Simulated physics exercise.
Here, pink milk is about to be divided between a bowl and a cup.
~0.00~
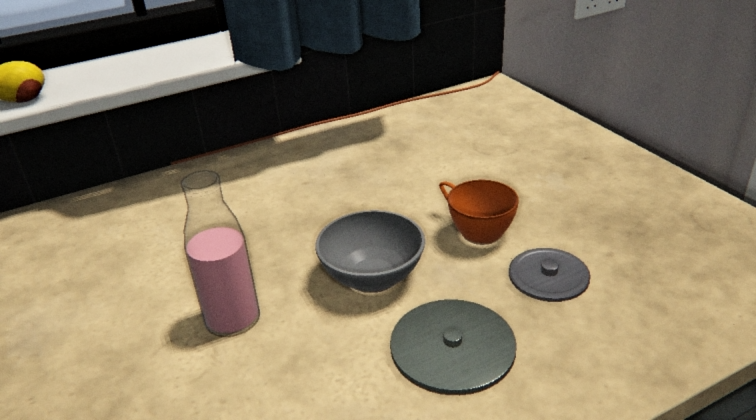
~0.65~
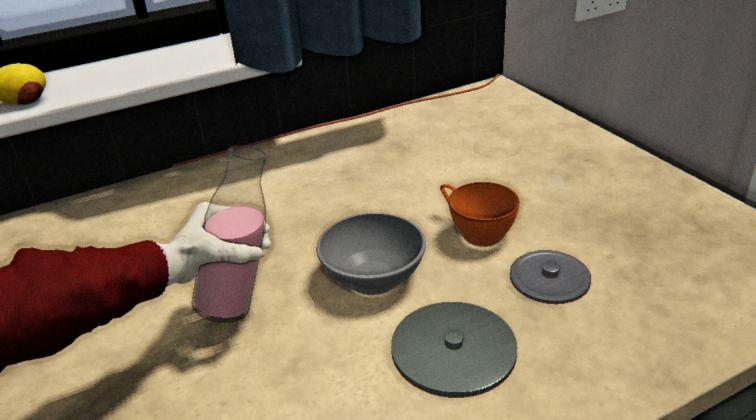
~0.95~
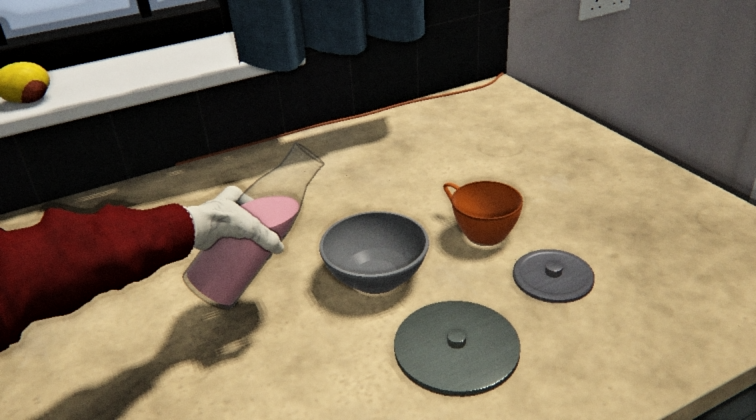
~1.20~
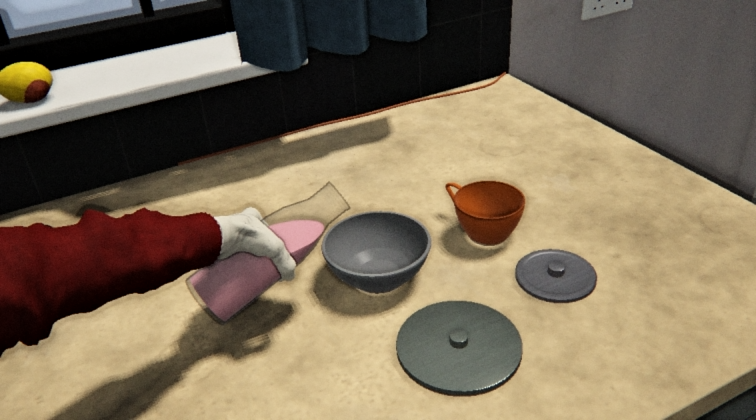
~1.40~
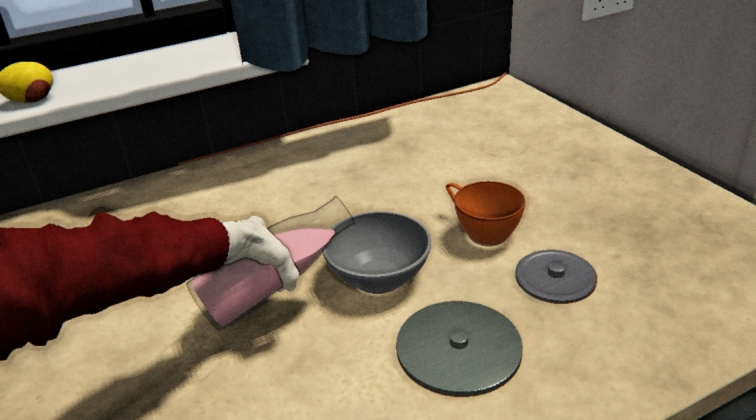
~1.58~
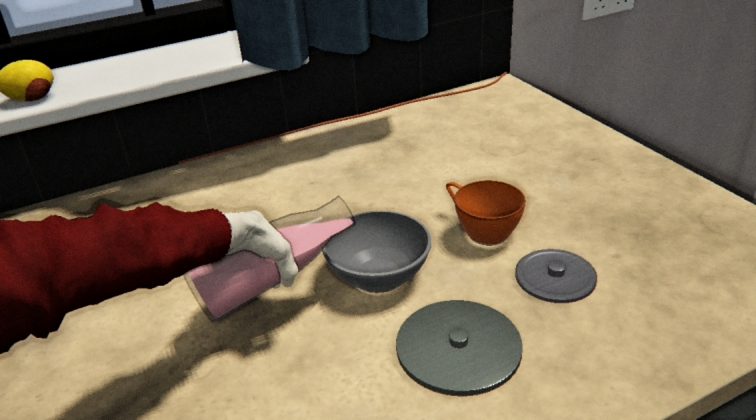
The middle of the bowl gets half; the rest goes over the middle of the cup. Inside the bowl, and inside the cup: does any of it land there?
The bowl has it inside. The cup has it inside.
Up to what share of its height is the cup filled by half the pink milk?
Near 75 in a hundred.
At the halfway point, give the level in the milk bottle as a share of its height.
Roughly 30 in a hundred.
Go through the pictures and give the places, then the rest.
In the first picture, nothing is moving yet; milk bottle (217, 251) about half full; bowl (372, 260) open; cup (482, 218) open.
In the second picture, the milk bottle is picked up; milk bottle about half full, surface at (236, 223); bowl (372, 263) open.
In the third picture, tilting; milk bottle (260, 220) tipped 45° with all of its load; cup (486, 219) open.
In the fourth picture, no stream yet; milk bottle (275, 246) tipped 65° with all of its load; bowl (378, 261) open.
In the fifth picture, still nothing leaves it; milk bottle (278, 256) tipped 70° with all of its load; cup (489, 220) open.
In the sixth picture, on the point of pouring; milk bottle (276, 251) tipped 75° with all of its load; bowl (378, 260) open; cup (489, 219) open.
By 2.3 s, the pink milk goes into the bowl.
By 3.2 s, the pink milk goes into the cup.
By 4.6 s, the bowl has its share inside; the cup has its share inside.
